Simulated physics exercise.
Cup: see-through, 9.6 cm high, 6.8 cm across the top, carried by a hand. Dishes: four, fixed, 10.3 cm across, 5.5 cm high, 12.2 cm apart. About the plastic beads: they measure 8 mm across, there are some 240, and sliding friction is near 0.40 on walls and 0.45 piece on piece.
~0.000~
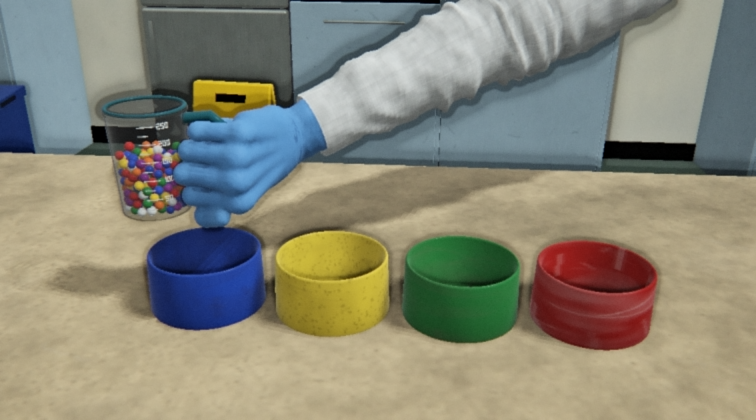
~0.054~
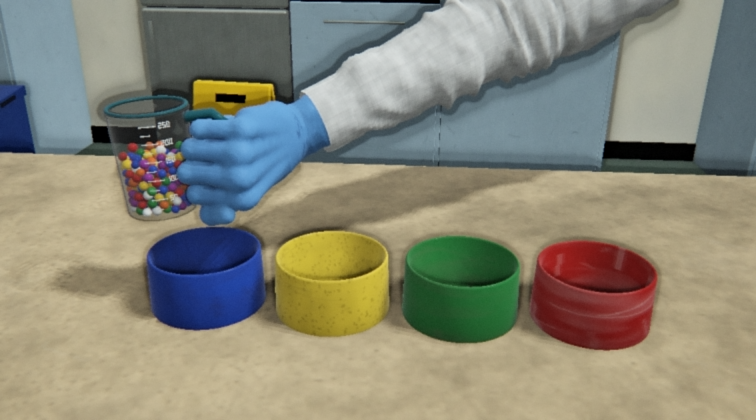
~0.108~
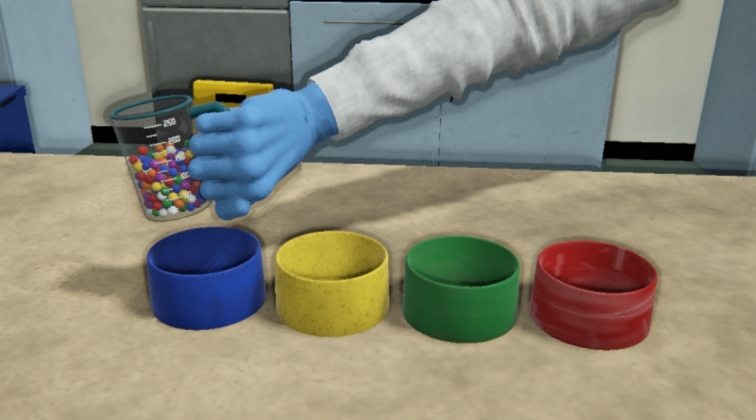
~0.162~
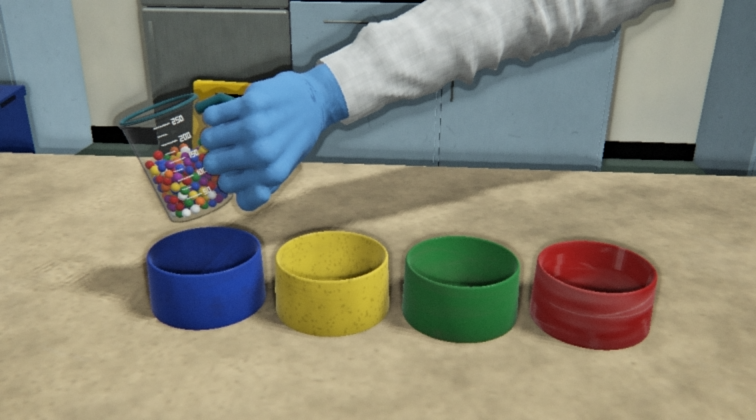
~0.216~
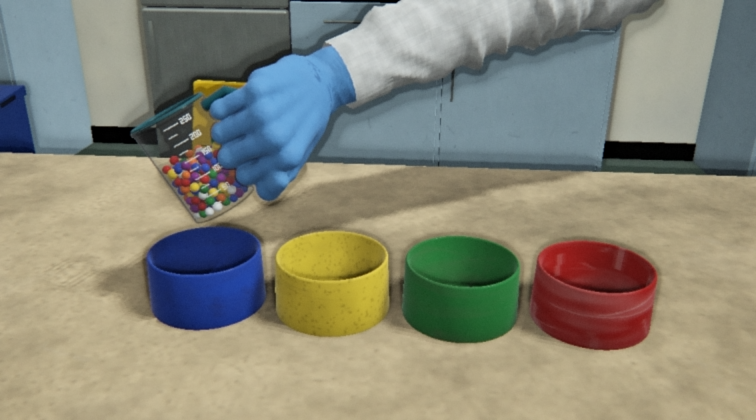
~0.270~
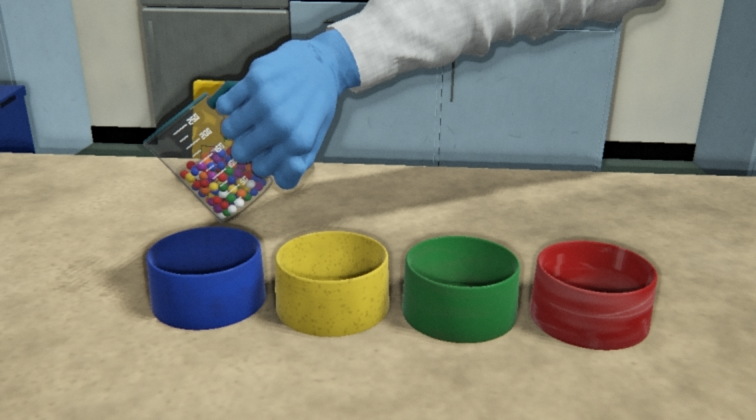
The clip opens with a blue-gloved hand holding a see-through cup of multicolored beads behind a row of blue, yellow, green and red dishes. The hand moves the cup slightly right while steadily tilting its rim toward the left, and the beads stay inside as the dishes remain still.
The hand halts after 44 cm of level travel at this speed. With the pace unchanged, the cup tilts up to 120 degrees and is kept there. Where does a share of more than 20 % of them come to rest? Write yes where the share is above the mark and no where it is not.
Red dish: No, blue dish: No, green dish: No, yellow dish: Yes, counter: No.
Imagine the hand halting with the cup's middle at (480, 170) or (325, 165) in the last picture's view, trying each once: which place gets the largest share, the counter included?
The largest share ends at yellow first and at counter second.
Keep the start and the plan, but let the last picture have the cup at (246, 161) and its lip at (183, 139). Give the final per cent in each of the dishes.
In the end red holds 20, blue holds 0, green holds 70, yellow holds 0.
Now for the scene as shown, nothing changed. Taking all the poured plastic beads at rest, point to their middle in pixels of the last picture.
(337, 291) or so.
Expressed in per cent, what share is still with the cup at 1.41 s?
Reading: Approx. 0 %.
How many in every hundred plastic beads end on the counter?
Estimate: Near 10 per cent.
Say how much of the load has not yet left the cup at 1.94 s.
Somewhere near 0 per cent.
After 0.95 s, tilt 120 degrees; cup holds 25 %, yellow 75 %.
Then, at 1.41 s, tilt 120 degrees; cup holds 0 %, yellow 90 %.
After 1.94 s, tilt 120 degrees; cup holds 0 %, yellow 90 %.
In the end, at 2.2 s, red 0 %, blue 0 %, green 0 %, yellow 90 %, counter 10 %.
